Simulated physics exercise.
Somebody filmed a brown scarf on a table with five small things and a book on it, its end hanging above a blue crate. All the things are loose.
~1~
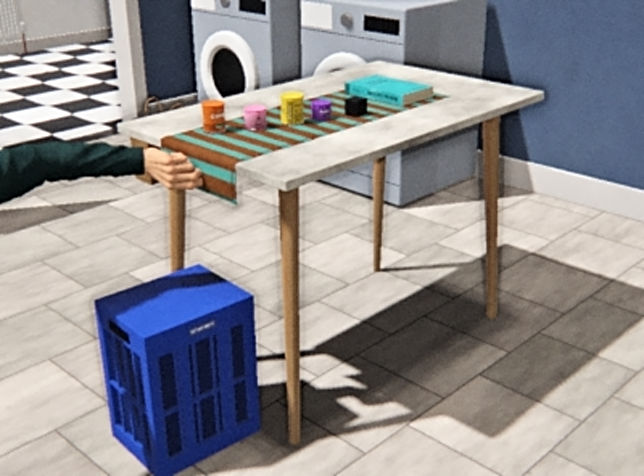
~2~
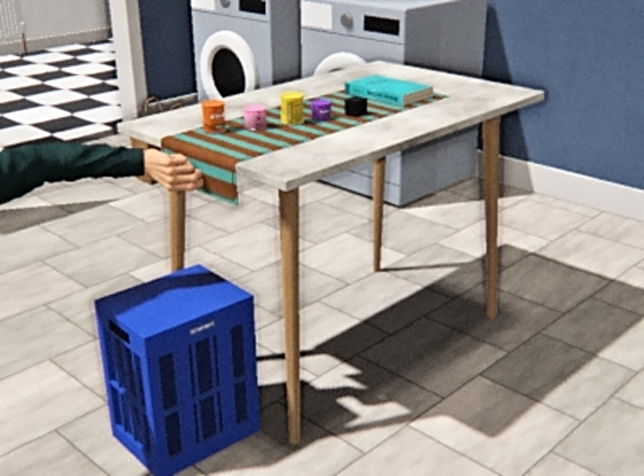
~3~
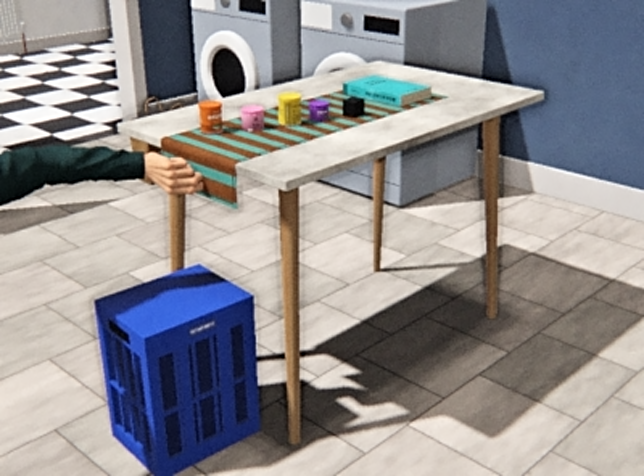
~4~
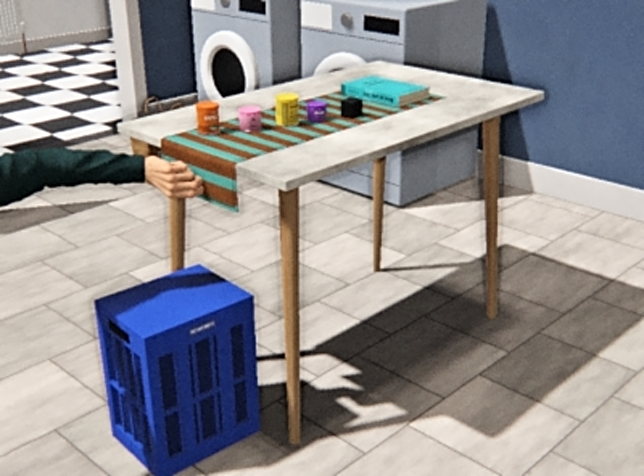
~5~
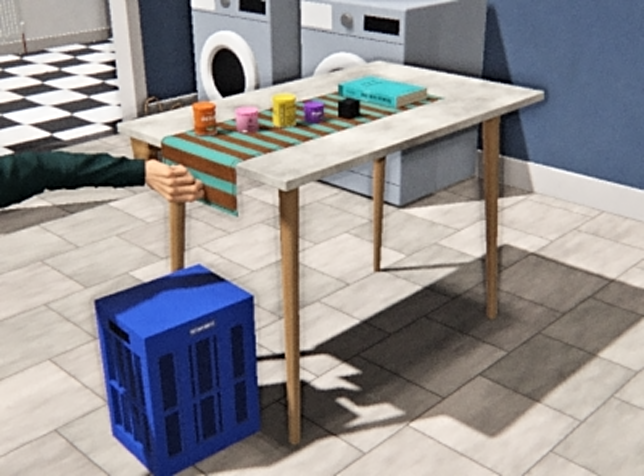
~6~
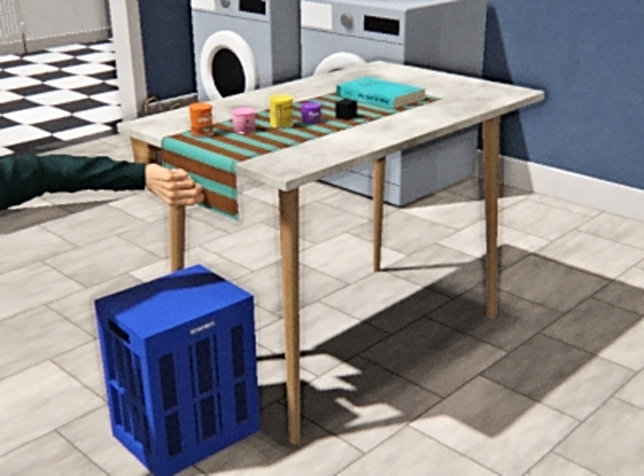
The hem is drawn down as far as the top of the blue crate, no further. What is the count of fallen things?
The answer is two.
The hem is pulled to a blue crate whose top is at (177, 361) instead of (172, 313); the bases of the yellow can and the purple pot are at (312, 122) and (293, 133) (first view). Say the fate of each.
The yellow can is carried off, the purple pot drops off.
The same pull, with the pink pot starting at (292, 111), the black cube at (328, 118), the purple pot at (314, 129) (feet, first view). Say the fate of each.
The pink pot keeps its place on top; the black cube does not fall; the purple pot stays on.
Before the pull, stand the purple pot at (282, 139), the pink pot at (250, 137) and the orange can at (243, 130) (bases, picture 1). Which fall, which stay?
The purple pot is carried off; the pink pot is carried off; the orange can goes over.
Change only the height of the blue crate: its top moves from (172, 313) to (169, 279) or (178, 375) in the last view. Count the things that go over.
Then 1 and 4.
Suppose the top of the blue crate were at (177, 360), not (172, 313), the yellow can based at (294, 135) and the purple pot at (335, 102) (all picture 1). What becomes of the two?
The yellow can is carried off; the purple pot stays on.
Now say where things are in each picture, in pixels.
Hem (237, 205); orange can (213, 103); pink pot (255, 108); yellow can (292, 95); purple pot (321, 102); black cube (356, 98); top of the crate (172, 313), in the first picture.
Hem (238, 205); orange can (213, 103), in the second picture.
Hem (237, 209); pink pot (252, 108), in the third picture.
Hem (238, 212); yellow can (287, 96); top of the crate (172, 313), in the fourth picture.
Hem (237, 216); purple pot (314, 104), in the fifth picture.
Hem (239, 220); orange can (200, 106); pink pot (243, 111); yellow can (281, 98); purple pot (311, 105); black cube (346, 101), in the sixth picture.
A little later, hem near (202, 245); orange can gone.
Next, hem near (203, 271); orange can gone.
When it is over, hem on the crate; orange can and pink pot gone. Over the edge go two.
